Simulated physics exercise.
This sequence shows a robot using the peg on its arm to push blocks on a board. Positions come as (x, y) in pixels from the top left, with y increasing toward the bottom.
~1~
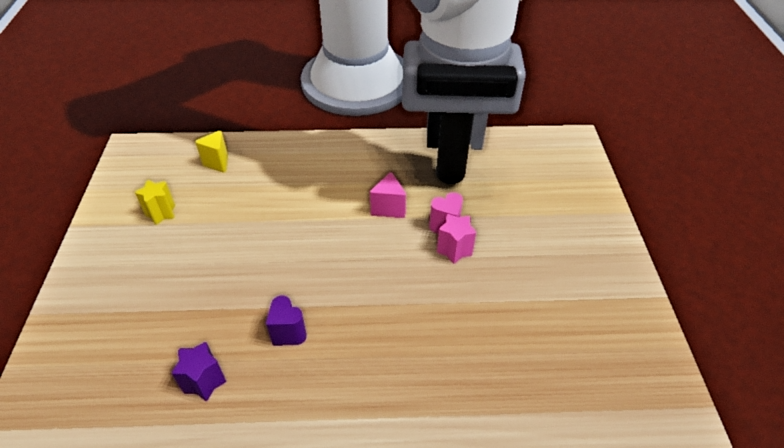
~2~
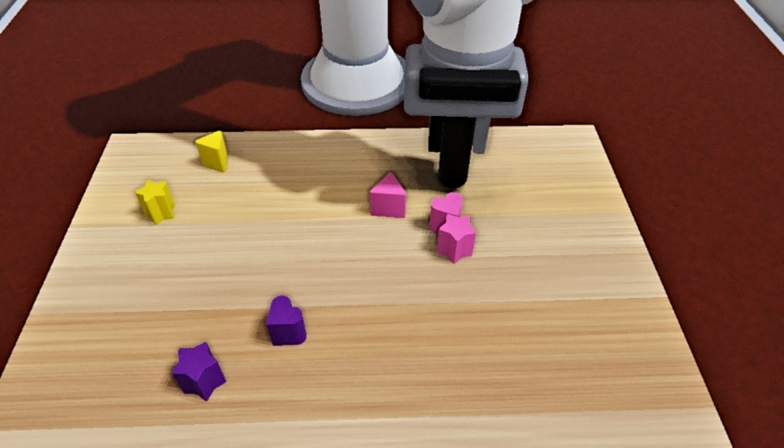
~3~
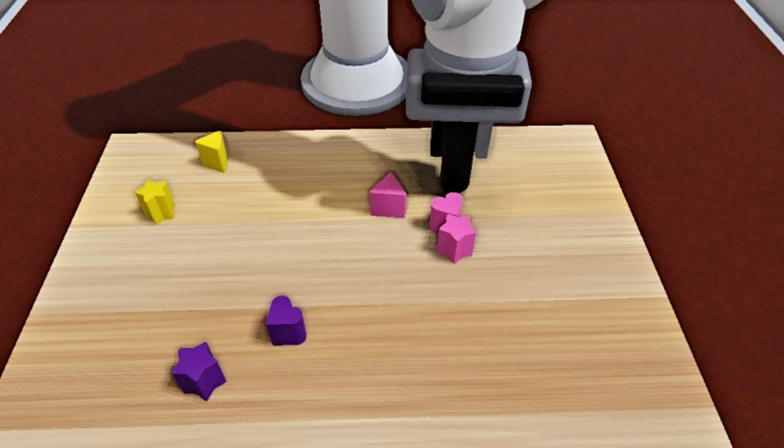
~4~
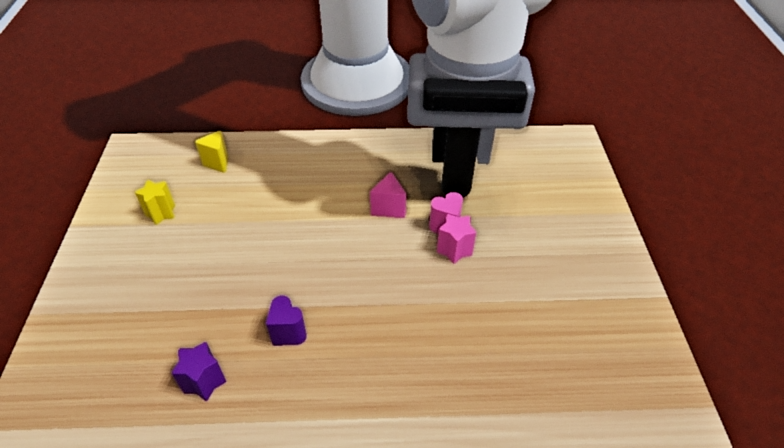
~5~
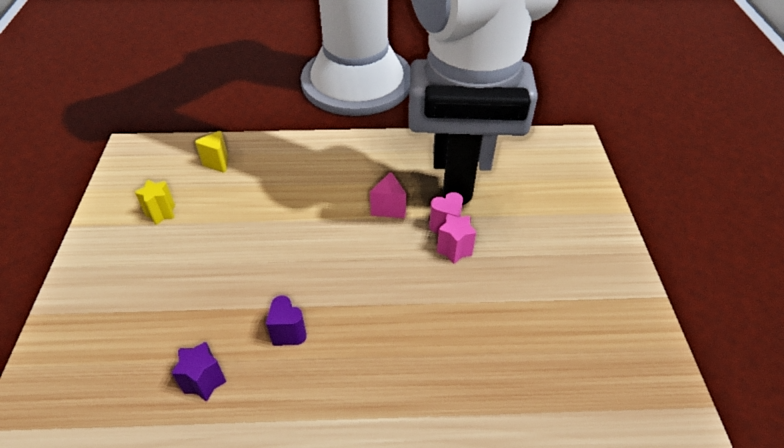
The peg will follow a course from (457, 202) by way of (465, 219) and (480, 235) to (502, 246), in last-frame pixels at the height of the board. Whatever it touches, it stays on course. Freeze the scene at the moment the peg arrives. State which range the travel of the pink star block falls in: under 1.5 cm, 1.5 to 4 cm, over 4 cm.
The block shifts less than 1.5 cm.
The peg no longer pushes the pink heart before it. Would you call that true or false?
The claim holds.
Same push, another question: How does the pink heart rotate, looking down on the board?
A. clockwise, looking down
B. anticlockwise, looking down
A.
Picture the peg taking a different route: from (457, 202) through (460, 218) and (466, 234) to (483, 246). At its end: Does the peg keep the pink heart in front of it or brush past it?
Slipped clear.
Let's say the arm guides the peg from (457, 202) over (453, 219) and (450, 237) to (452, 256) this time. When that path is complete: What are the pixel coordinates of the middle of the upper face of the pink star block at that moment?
In the picture, that point is around (464, 258).
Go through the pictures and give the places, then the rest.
The first frame shows lower end of the peg at (450, 175), tops of blocks, pink three-sided block at (389, 186), pink heart at (449, 203), pink star block at (458, 226).
The second frame shows peg at (452, 179), blocks as before.
The third frame shows peg at (454, 184), blocks as before.
The fourth frame shows peg at (456, 190), blocks as before.
The fifth frame shows peg at (457, 196), pink three-sided block at (389, 186), pink heart at (449, 203), pink star block at (458, 226).
The first path, step by step. Halfway along, peg at (473, 222); pink heart at (445, 212), turned 55° clockwise; pink star block at (456, 233), turned 25° anticlockwise.
At the end, peg at (504, 240); pink three-sided block not moved; pink heart at (445, 212), turned 55° clockwise; pink star block at (456, 233), turned 25° anticlockwise.
